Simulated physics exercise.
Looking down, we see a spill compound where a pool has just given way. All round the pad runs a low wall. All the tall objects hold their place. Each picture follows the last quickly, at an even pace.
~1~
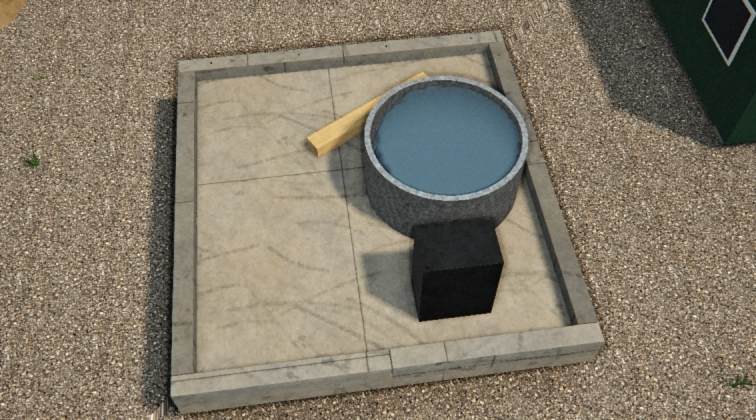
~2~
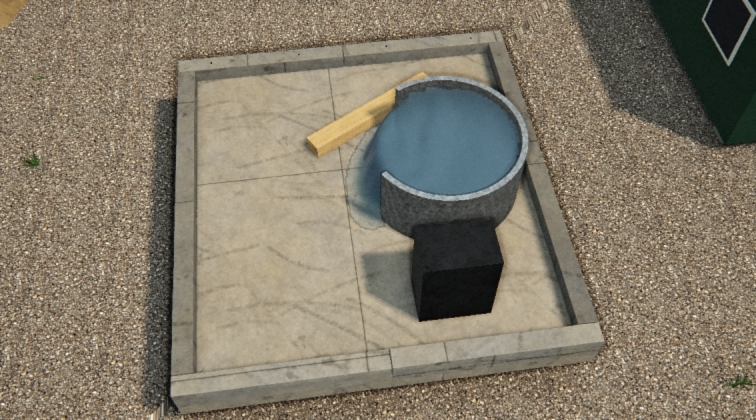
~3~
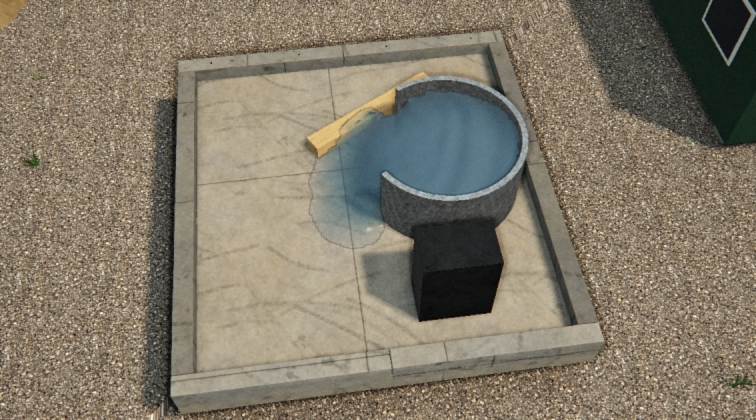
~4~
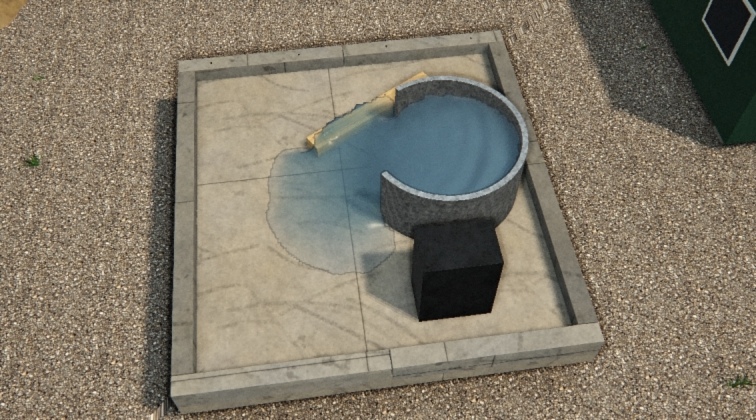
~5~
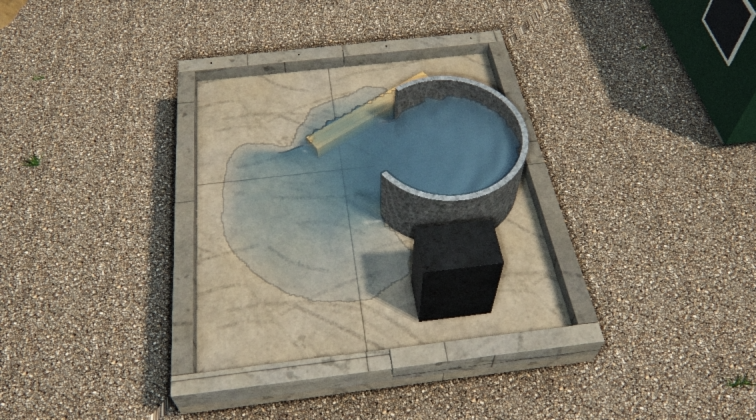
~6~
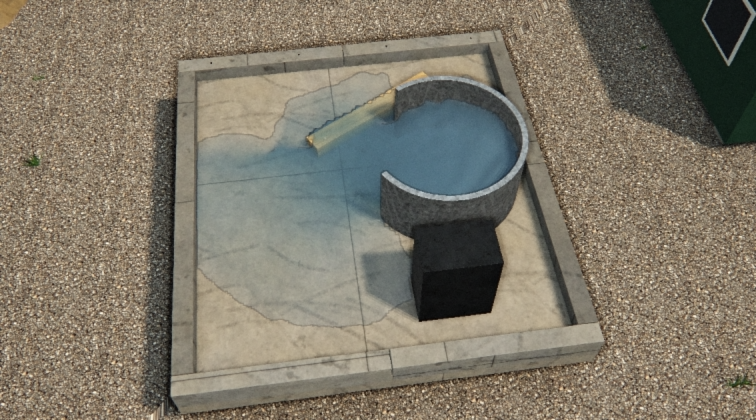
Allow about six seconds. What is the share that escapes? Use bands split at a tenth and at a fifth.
A tenth to a fifth.
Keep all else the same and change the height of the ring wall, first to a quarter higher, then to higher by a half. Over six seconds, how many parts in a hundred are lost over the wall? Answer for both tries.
Around 8 percent for the first try and around 4 percent for the second, I'd say.
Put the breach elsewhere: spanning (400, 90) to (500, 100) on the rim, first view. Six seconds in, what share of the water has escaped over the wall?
Roughly 32 %.
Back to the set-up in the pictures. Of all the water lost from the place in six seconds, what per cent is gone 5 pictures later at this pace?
Roughly 5 percent.
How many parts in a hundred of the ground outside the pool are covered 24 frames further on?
I reckon 95 per cent or so.
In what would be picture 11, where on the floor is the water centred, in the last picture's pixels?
Point: (352, 181).
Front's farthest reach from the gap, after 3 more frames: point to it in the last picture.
By then the tip should be at about (198, 379).
A moment on, water covers 60 % of the floor; the low wall has let 0 % over.
Next, water covers 65 % of the floor; the low wall has let 1 % over.
Then, water covers 70 % of the floor; the low wall has let 11 % over.
Later, water covers 80 % of the floor; the low wall has let 14 % over.
In the end, water covers 80 % of the floor; the low wall has let 15 % over.
